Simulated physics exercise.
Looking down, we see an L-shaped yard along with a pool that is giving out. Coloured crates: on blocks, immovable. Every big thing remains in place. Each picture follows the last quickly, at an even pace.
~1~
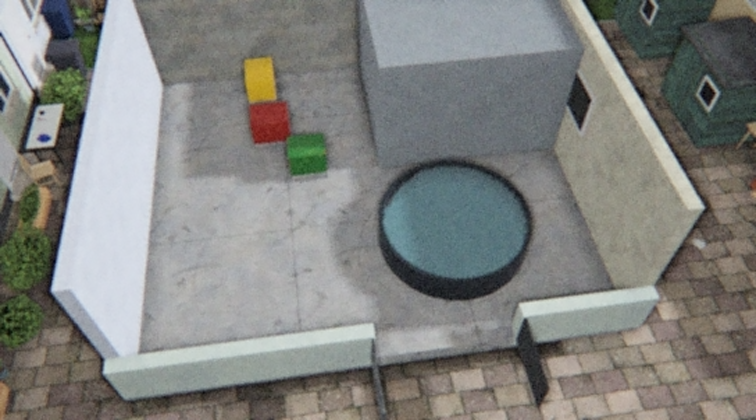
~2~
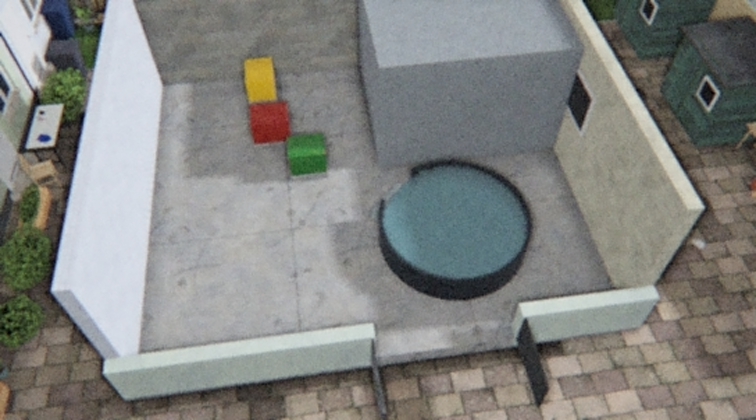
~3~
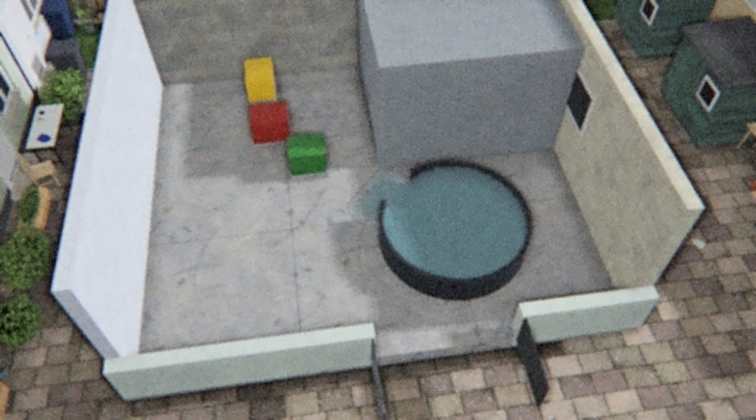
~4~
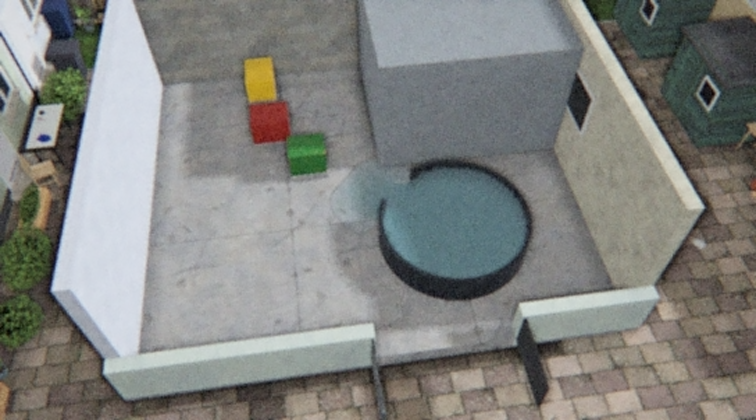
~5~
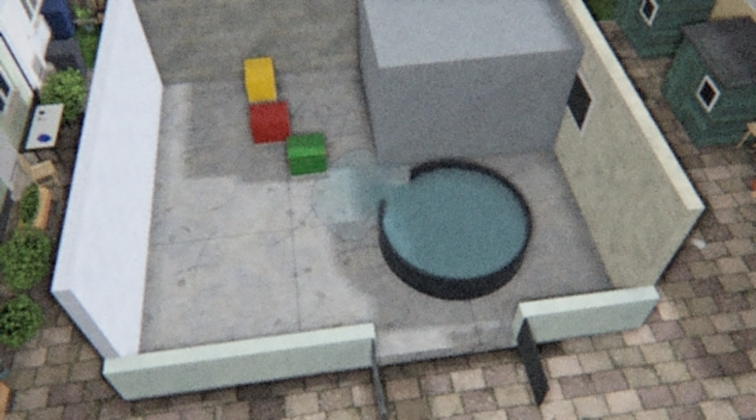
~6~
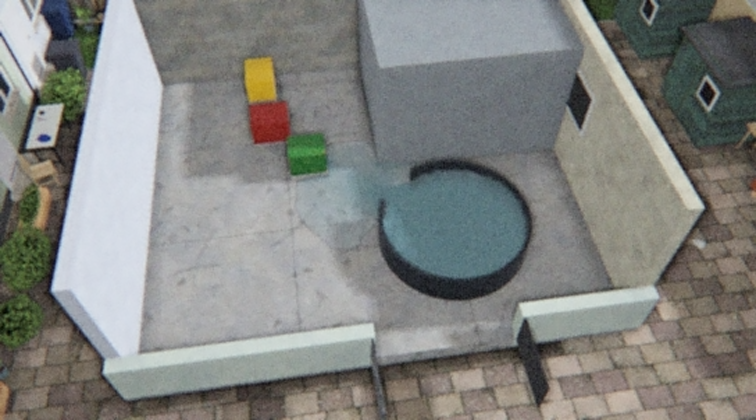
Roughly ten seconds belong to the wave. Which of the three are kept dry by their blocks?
At the end, the green crate will be caught by the water, the red crate will be caught by the water, the yellow crate will be missed by the water.
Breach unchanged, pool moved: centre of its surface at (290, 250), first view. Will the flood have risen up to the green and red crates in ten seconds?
I reckon the green one is unharmed, while the red one is overrun.
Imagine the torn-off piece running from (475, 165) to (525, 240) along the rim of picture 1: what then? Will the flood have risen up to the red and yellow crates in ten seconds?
The red one is untouched; the yellow one is untouched.
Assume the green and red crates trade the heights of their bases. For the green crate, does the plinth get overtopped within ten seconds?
Result: The green crate is hit.
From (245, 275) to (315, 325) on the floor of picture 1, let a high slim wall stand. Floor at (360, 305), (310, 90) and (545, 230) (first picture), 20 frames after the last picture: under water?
Taking the three spots in order: Spared, soaked, spared.
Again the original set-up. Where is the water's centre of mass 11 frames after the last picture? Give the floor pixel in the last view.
The water's middle lies around (408, 214).
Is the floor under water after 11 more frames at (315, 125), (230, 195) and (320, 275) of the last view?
First inundated, second inundated, third spared.
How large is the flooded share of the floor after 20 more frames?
Near 50 in a hundred.
A moment on, water covers 20 % of the floor; the green crate water round its plinth, the red crate water round its plinth, the yellow crate water round its plinth.
Next, water covers 35 % of the floor; the green crate water round its plinth, the red crate water round its plinth, the yellow crate water round its plinth.
Then, water covers 50 % of the floor; the green crate water round its plinth, the red crate water round its plinth, the yellow crate water round its plinth.
Later, water covers 70 % of the floor; the green crate water round its plinth, the red crate water round its plinth, the yellow crate water round its plinth.
In the end, water covers 95 % of the floor; the green crate was topped, the red crate was topped, the yellow crate stayed above the water.
